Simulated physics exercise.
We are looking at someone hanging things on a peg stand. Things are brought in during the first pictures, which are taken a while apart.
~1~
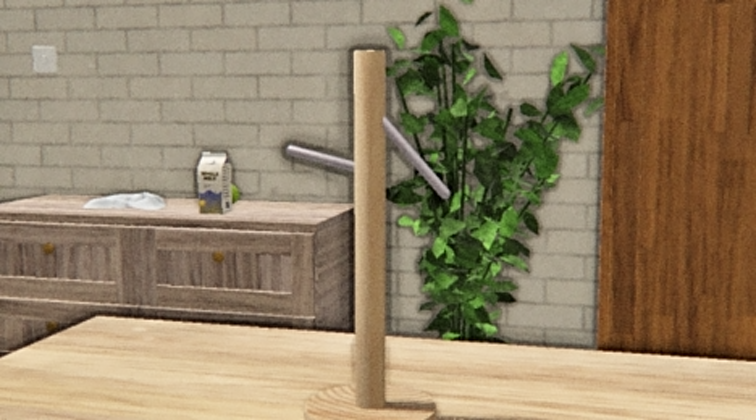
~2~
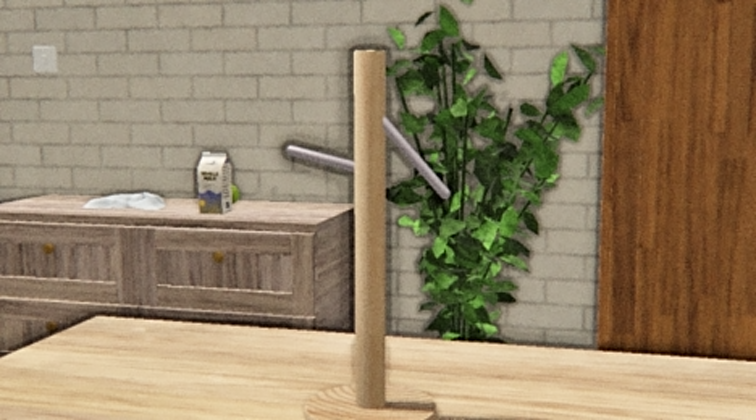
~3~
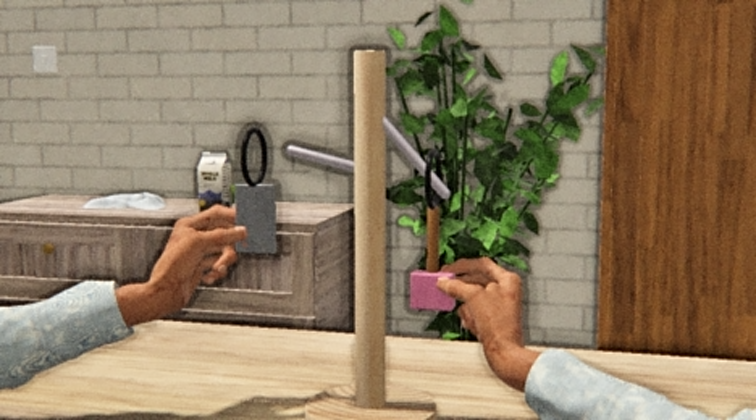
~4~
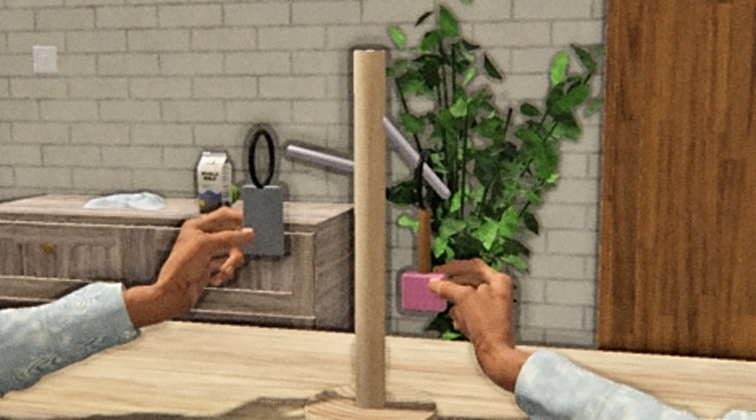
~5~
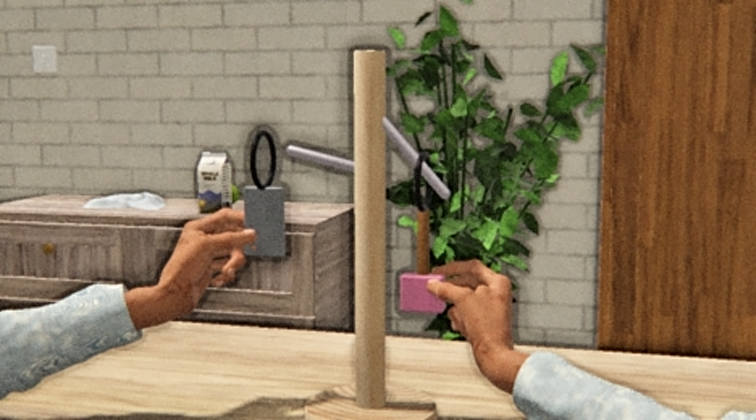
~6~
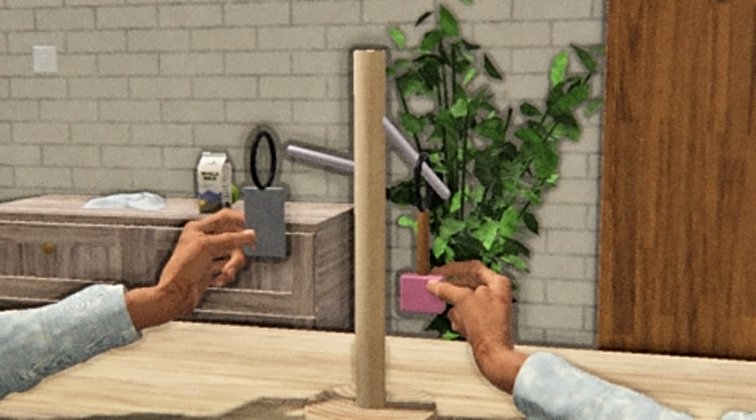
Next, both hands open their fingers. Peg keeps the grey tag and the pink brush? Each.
Answer - grey tag: No; pink brush: No.
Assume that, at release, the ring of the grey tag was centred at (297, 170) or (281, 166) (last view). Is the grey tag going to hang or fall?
In turn: Stays put; tumbles.
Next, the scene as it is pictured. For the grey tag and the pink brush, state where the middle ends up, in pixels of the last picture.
Final centres, approx.: First (267, 348), second (515, 413).
Then, 0.20 s past the last view, grey tag in the air near (266, 295); pink brush in the air near (447, 324).
Finally, the grey tag drops to the table, near (267, 348); the pink brush drops to the table, near (516, 413).
